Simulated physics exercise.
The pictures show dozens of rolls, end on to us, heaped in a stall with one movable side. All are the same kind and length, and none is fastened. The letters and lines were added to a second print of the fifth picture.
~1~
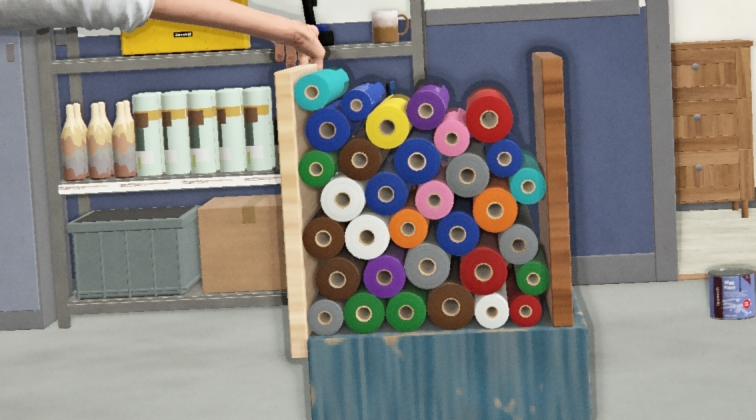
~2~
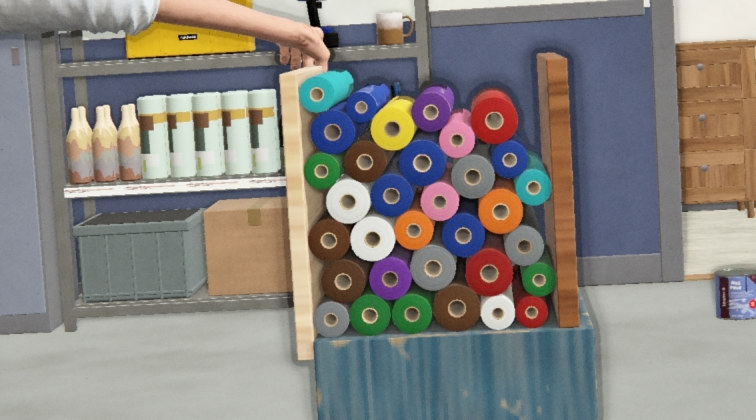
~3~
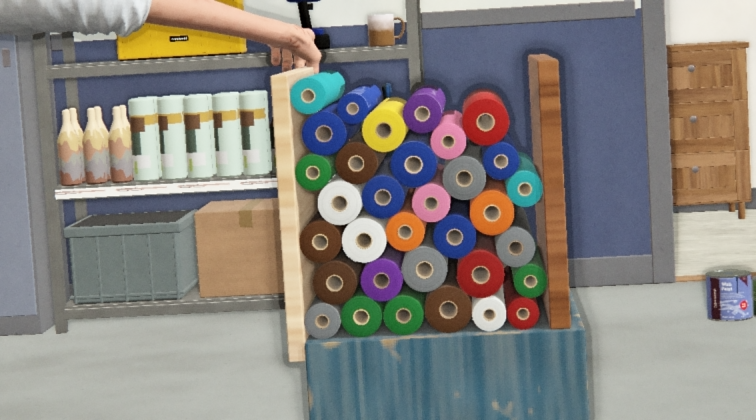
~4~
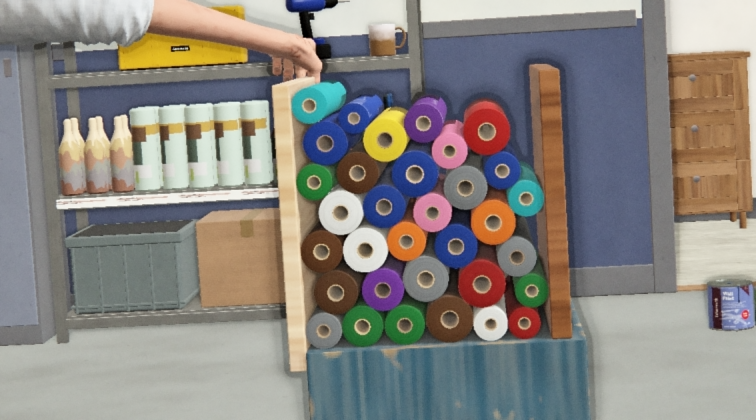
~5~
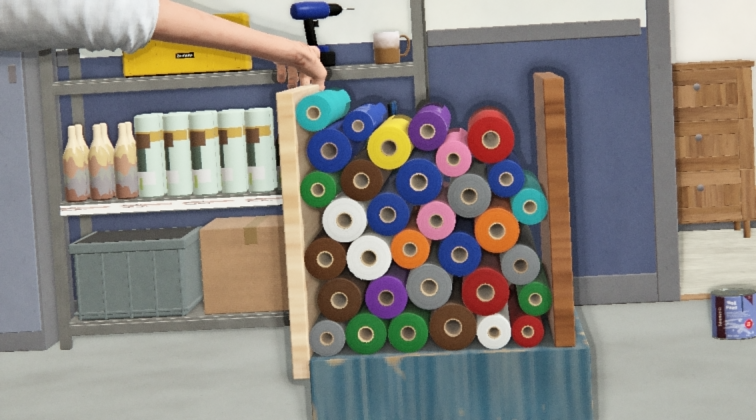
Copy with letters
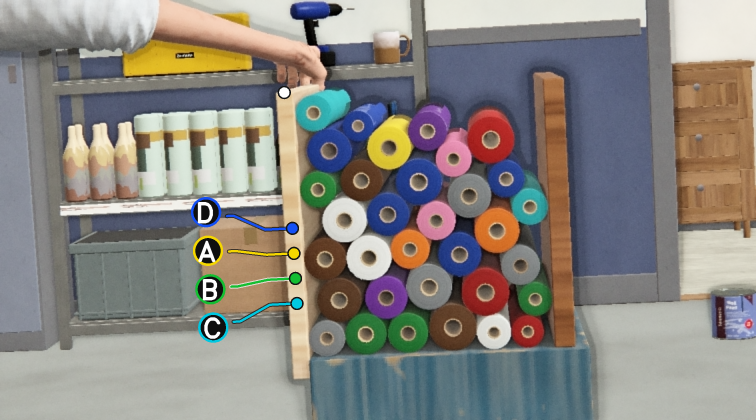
At the start, a hand grips the top of the pale left board beside a stack of colourful rolls on a worn blue base. The view then shifts slightly back and forth, later showing more of a blue drill on the shelf, while the hand, board and rolls show no clear movement.
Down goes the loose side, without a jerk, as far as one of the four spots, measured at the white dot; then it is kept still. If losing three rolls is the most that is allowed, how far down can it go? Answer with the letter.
Stop at D.
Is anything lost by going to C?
Yes, at C.
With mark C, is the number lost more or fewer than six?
It loses more than six.
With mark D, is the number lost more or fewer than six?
It loses fewer than six.
On the marked copy, A at (294, 253); B at (296, 278); C at (297, 303); D at (293, 228); the white dot at (285, 93).
Following D. Soon after the start, top of the board (297, 154).
Later, top of the board (301, 223).
In the end, top of the board (302, 228), one out over the board.
As for the rest, A four out over the board; B more than three out over the board; C more than three out over the board.
